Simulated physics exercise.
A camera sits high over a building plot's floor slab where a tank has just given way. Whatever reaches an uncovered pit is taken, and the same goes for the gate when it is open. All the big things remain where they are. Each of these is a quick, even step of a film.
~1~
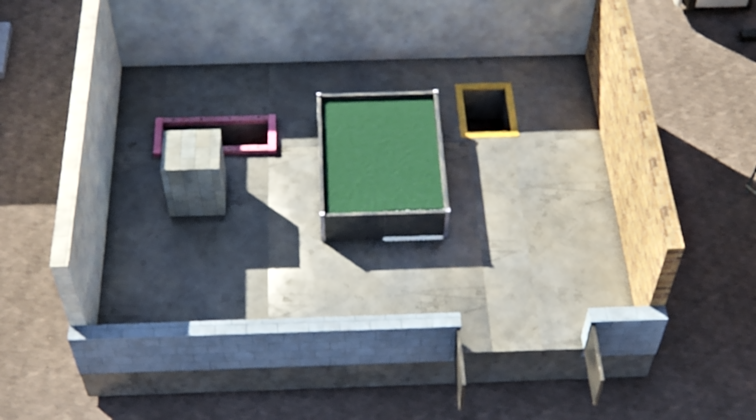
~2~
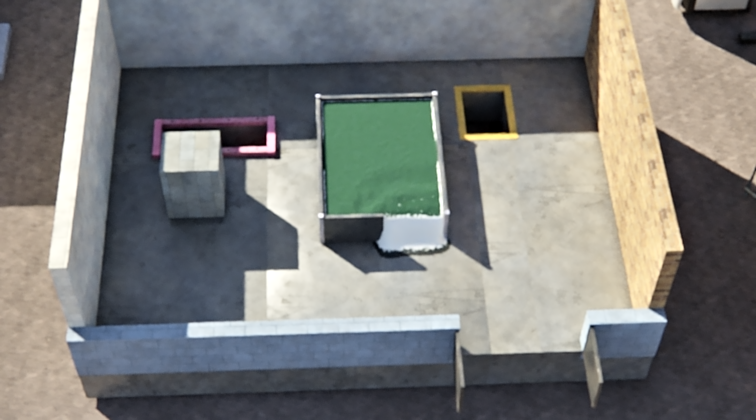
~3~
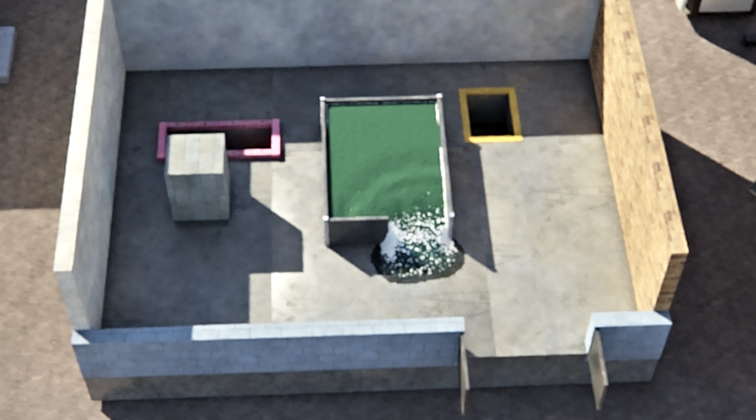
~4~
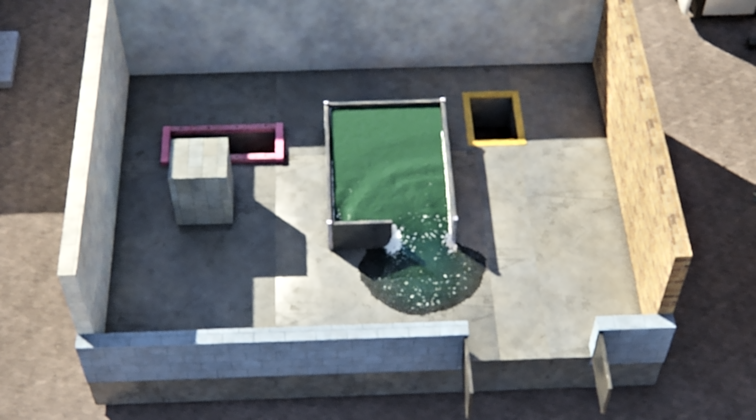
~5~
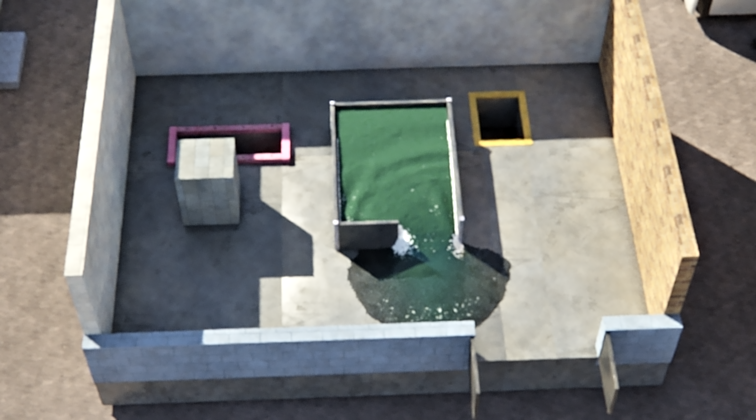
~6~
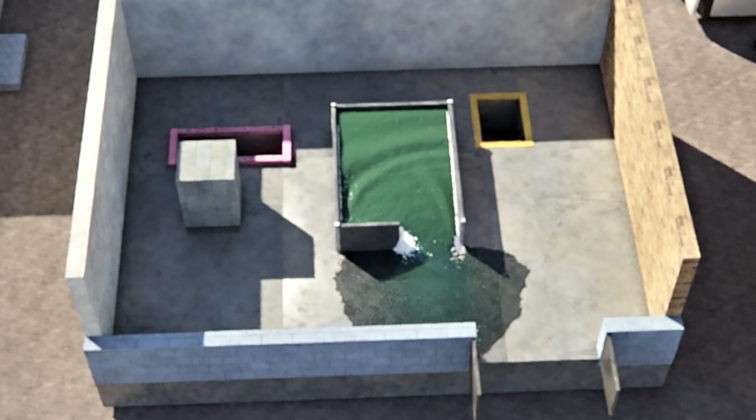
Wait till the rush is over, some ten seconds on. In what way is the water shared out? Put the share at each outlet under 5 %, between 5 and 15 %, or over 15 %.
Outcome: The gate ends up high - past fifteen per cent, the pink pit ends up low - beneath five per cent, the yellow pit ends up low - beneath five per cent.
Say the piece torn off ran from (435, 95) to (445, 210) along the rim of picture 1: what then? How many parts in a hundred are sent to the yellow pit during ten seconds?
The yellow pit takes 30 per cent.
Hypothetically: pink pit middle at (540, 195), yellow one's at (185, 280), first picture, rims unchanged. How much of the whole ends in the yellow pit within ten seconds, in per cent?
The yellow pit receives 12 per cent.
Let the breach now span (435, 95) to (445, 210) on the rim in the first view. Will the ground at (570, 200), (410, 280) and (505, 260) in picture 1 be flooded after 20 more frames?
The first would be drenched, the second still unwetted and the third drenched.
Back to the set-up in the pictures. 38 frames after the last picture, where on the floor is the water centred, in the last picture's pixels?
I'd say near (363, 242).
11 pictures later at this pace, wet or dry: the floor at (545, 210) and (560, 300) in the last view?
Spared, soaked.
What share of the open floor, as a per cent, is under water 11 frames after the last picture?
I reckon 20 per cent or so.
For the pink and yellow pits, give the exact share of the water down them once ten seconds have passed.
0 in a hundred, then 0 in a hundred.
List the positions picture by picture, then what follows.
In the first frame, still water in the tank at (381, 154).
In the second frame, water pours out at (413, 229) and has run to (380, 246).
In the third frame, the front is at (391, 277), out from the gap at (418, 233).
In the fourth frame, water pours out at (422, 237) and has run to (408, 309).
In the fifth frame, the front is at a hidden place, out from the gap at (428, 237).
In the sixth frame, water pours out at (429, 239) and has run to a hidden place.
A moment on, water covers 15 % of the floor; the gate 2 %, the pink pit 0 %, the yellow pit 0 %.
Next, water covers 20 % of the floor; the gate 7 %, the pink pit 0 %, the yellow pit 0 %.
Then, water covers 35 % of the floor; the gate 17 %, the pink pit 0 %, the yellow pit 0 %.
Later, water covers 55 % of the floor; the gate 26 %, the pink pit 0 %, the yellow pit 0 %.
In the end, water covers 80 % of the floor; the gate 35 %, the pink pit 0 %, the yellow pit 1 %.
